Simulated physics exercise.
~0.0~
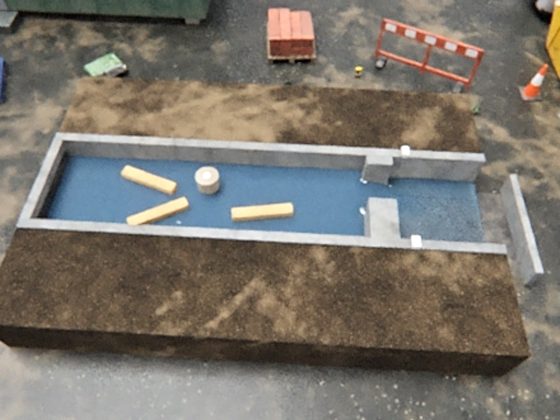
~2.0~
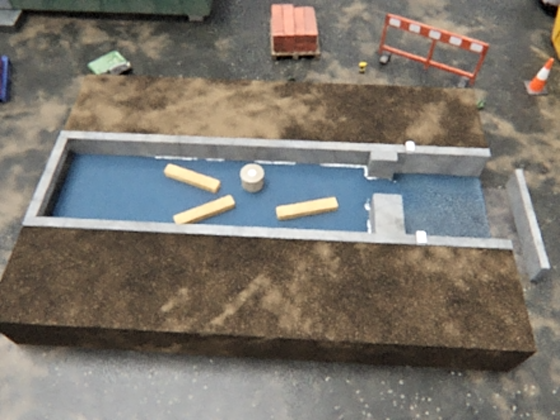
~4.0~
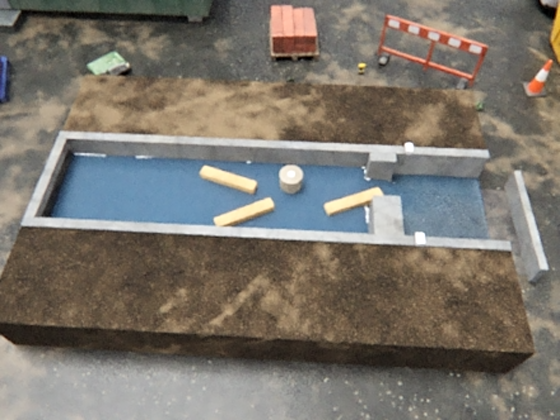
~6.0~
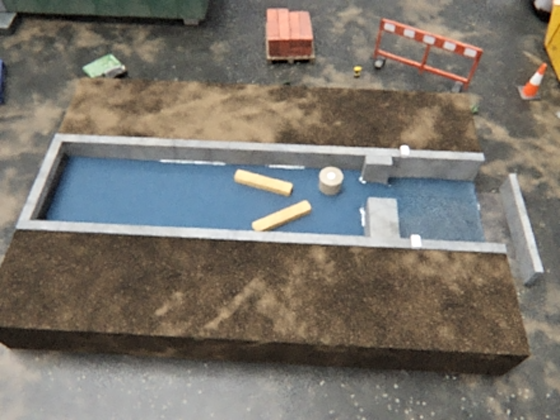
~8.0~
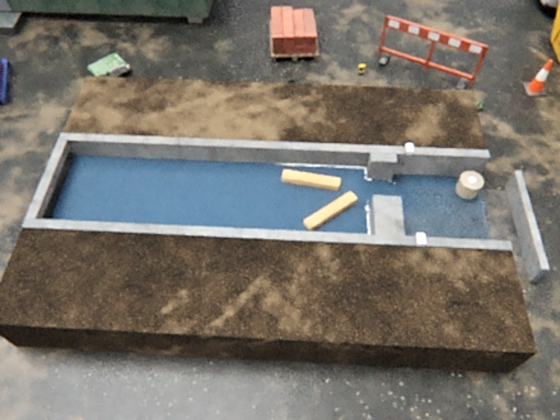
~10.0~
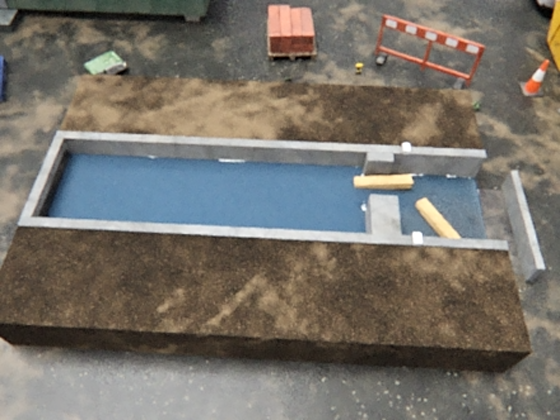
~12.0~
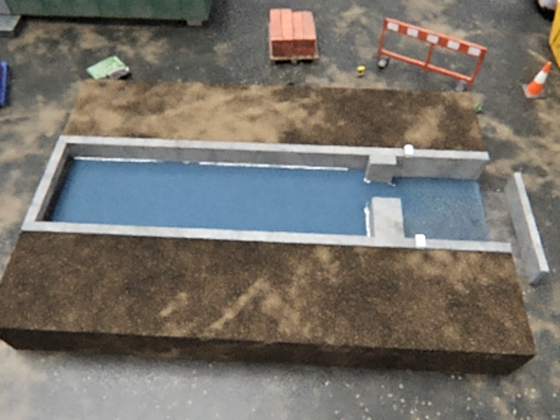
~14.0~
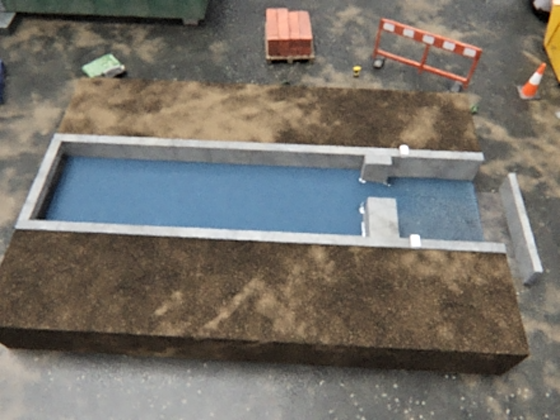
Three yellow beams and a round tub drifting right along a blue water channel, passing through the gap until none remain.
